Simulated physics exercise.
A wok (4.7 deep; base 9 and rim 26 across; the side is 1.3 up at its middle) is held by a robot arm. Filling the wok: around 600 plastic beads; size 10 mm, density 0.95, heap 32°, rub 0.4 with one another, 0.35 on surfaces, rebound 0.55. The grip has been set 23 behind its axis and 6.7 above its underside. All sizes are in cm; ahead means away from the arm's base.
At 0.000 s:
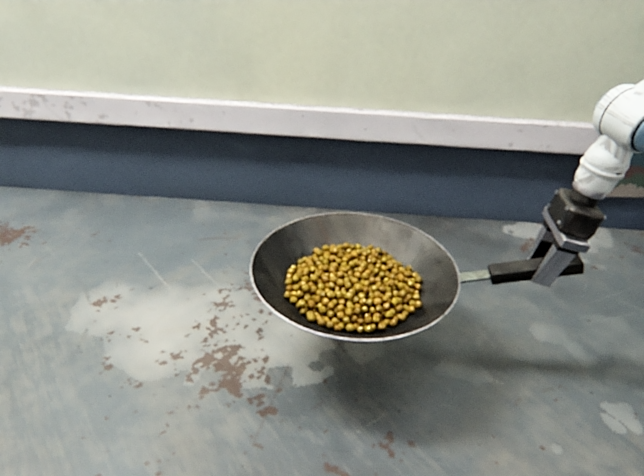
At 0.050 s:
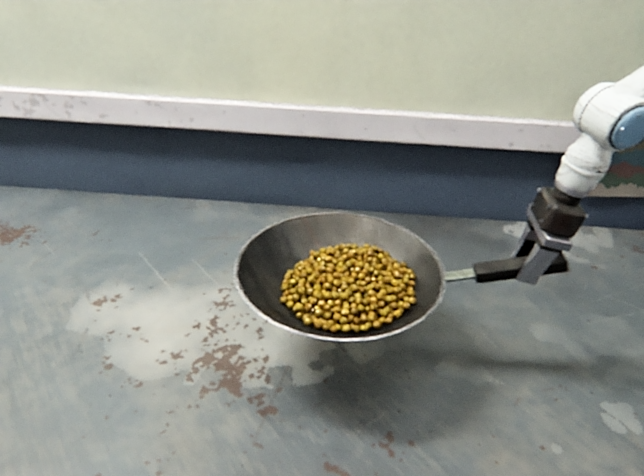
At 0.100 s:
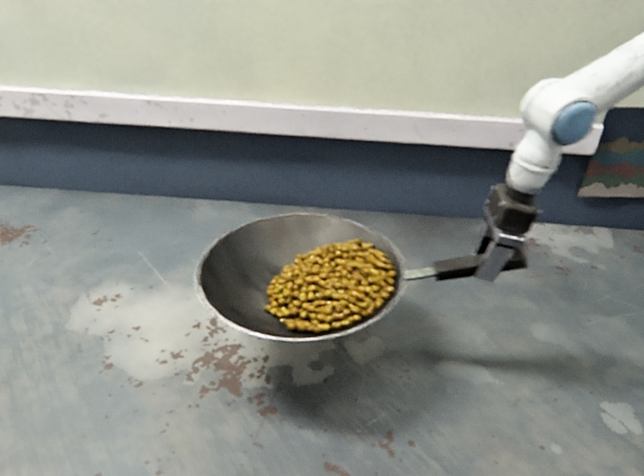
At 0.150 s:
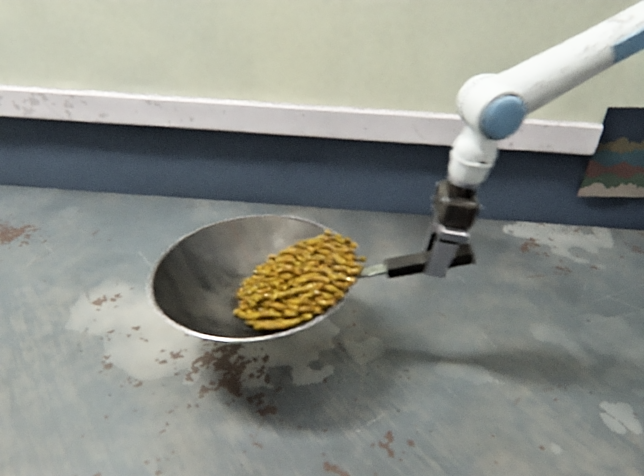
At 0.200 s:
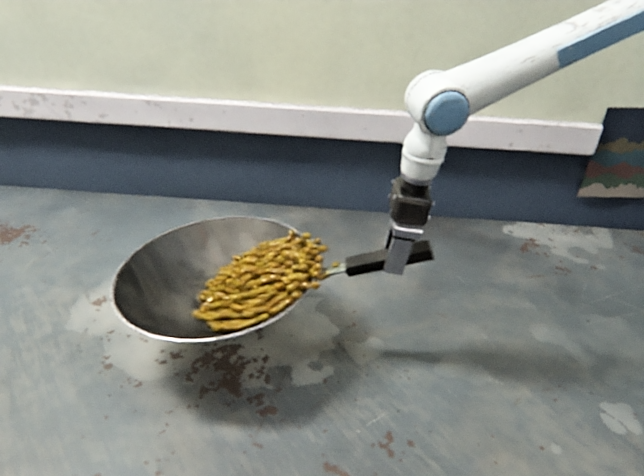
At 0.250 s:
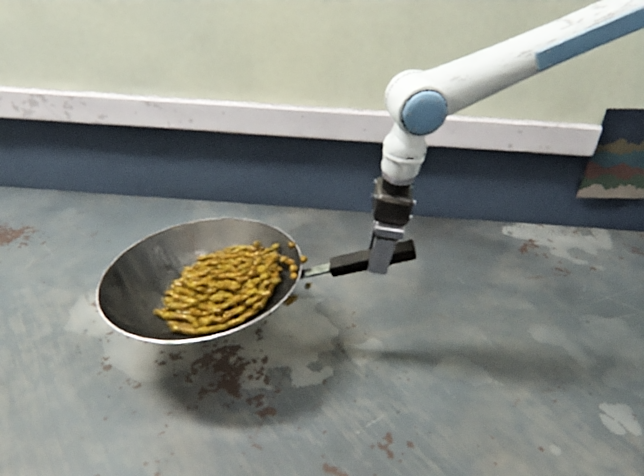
A wok of small golden beads moved left in a robot arm's grip, tilting slightly, while the beads slid toward the handle side, a few hopping at the rim, then shifted back toward the middle.
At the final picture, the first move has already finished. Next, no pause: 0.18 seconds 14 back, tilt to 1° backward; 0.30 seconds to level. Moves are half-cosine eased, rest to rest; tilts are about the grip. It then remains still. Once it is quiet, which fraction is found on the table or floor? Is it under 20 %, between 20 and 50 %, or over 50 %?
It is between 20 and 50 %.
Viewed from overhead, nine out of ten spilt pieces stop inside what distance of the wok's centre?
Roughly 40 cm.
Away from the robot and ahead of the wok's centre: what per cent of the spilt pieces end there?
That share is close to 90 percent.
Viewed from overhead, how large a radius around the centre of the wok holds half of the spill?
Estimate: Near 22 cm.
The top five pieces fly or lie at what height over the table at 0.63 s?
Estimate above table: About 17 centimetres.
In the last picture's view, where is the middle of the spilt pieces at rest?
My best guess is near (179, 329).
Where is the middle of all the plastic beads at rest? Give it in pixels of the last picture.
I'd put it somewhere around (291, 283) in the last picture.
After 0.44 s, level, highest piece 29 above the table; 349 in the wok, 256 in flight or on a rim.
After 0.63 s, level, highest piece 20 above the table; 447 in the wok, 61 on the table or floor, 97 in flight or on a rim.
After 0.93 s, level, highest piece 13 above the table; 447 in the wok, 157 on the table or floor, 1 in flight or on a rim.
After 1.98 s, level, highest piece 13 above the table; 447 in the wok, 158 on the table or floor.
In the end, 447 in the wok, 158 on the table or floor. That is 26 % on the table or floor.
